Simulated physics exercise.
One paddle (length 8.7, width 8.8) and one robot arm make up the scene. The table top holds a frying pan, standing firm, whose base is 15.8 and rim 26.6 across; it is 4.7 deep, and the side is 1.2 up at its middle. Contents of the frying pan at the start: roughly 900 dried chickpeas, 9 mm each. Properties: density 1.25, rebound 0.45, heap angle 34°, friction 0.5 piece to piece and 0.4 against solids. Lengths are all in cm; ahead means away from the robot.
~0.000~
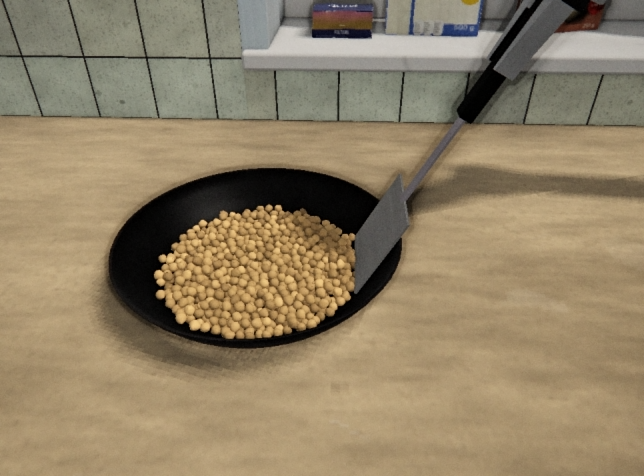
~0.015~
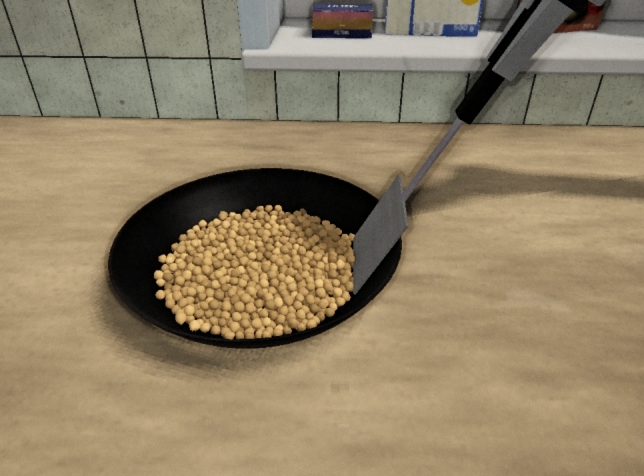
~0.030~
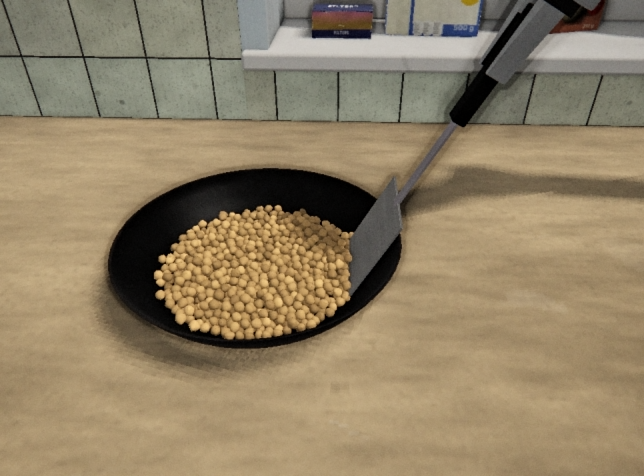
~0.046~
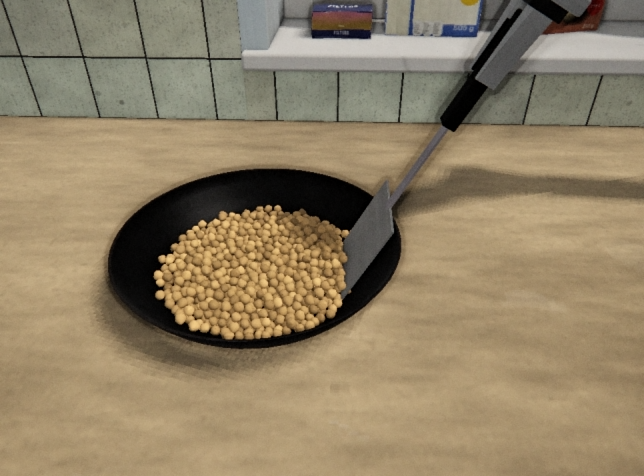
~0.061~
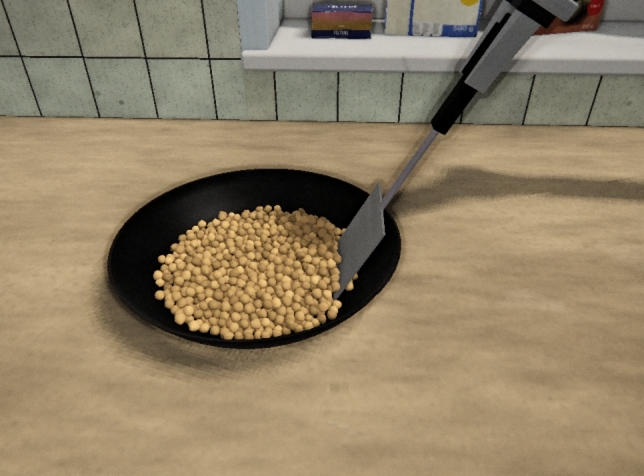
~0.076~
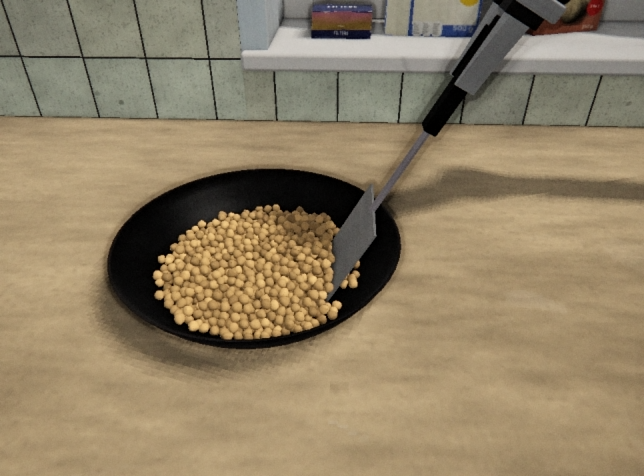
In this clip, a robot arm holding a grey paddle moves it a short way left from the right side of a black frying pan, pressing its blade slightly into the edge of a heap of dried chickpeas.
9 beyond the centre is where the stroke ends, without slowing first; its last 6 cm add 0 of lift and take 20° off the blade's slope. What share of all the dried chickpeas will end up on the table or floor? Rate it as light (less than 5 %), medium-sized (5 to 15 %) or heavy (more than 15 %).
Rated medium-sized.
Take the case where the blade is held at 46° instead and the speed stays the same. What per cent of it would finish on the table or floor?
Somewhere around 5 per cent would end on the table or floor.
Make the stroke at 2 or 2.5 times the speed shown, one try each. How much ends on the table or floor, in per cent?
The two tries give roughly 20 and 20 in a hundred.
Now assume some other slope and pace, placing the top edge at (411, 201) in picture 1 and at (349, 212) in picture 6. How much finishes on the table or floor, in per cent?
Off the vessel, on the table or floor: Some 15 percent.
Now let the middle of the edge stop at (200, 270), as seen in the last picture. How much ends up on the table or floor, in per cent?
Close to 0 per cent finishes on the table or floor.
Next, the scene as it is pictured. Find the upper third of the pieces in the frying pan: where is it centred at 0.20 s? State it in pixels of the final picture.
I'd point to about (234, 254).
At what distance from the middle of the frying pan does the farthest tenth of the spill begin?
Roughly 25 cm.
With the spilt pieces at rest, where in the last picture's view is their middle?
I'd point to somewhere close to (91, 275).
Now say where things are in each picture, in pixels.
The first frame shows the paddle top edge at (404, 197), sloping 62°; upper third of the load around (263, 257), from x 160 to 355, top at y 210; 900 in the frying pan.
The second frame shows the paddle top edge at (403, 198), sloping 62°; upper third of the load around (262, 257), from x 160 to 355, top at y 210.
The third frame shows the paddle top edge at (398, 200), sloping 62°; upper third of the load around (263, 257), from x 160 to 355, top at y 210.
The fourth frame shows the paddle top edge at (390, 204), sloping 62°; upper third of the load around (264, 255), from x 160 to 355, top at y 210.
The fifth frame shows the paddle top edge at (382, 206), sloping 62°; upper third of the load around (267, 256), from x 160 to 355, top at y 210.
The sixth frame shows the paddle top edge at (374, 208), sloping 62°; upper third of the load around (266, 254), from x 160 to 355, top at y 210; 900 in the frying pan.
After 0.20 s, sloping 62°, highest piece 12 above the table; 898 in the frying pan, 2 on the blade or in flight.
After 0.33 s, sloping 55°, highest piece 6 above the table; 897 in the frying pan, 2 on the table or floor, 1 on the blade or in flight.
After 0.60 s, sloping 42°, highest piece 6 above the table; 808 in the frying pan, 88 on the table or floor, 4 on the blade or in flight.
After 1.65 s, sloping 42°, highest piece 6 above the table; 807 in the frying pan, 93 on the table or floor.
In the end, 807 in the frying pan, 93 on the table or floor. That is 10 % on the table or floor.
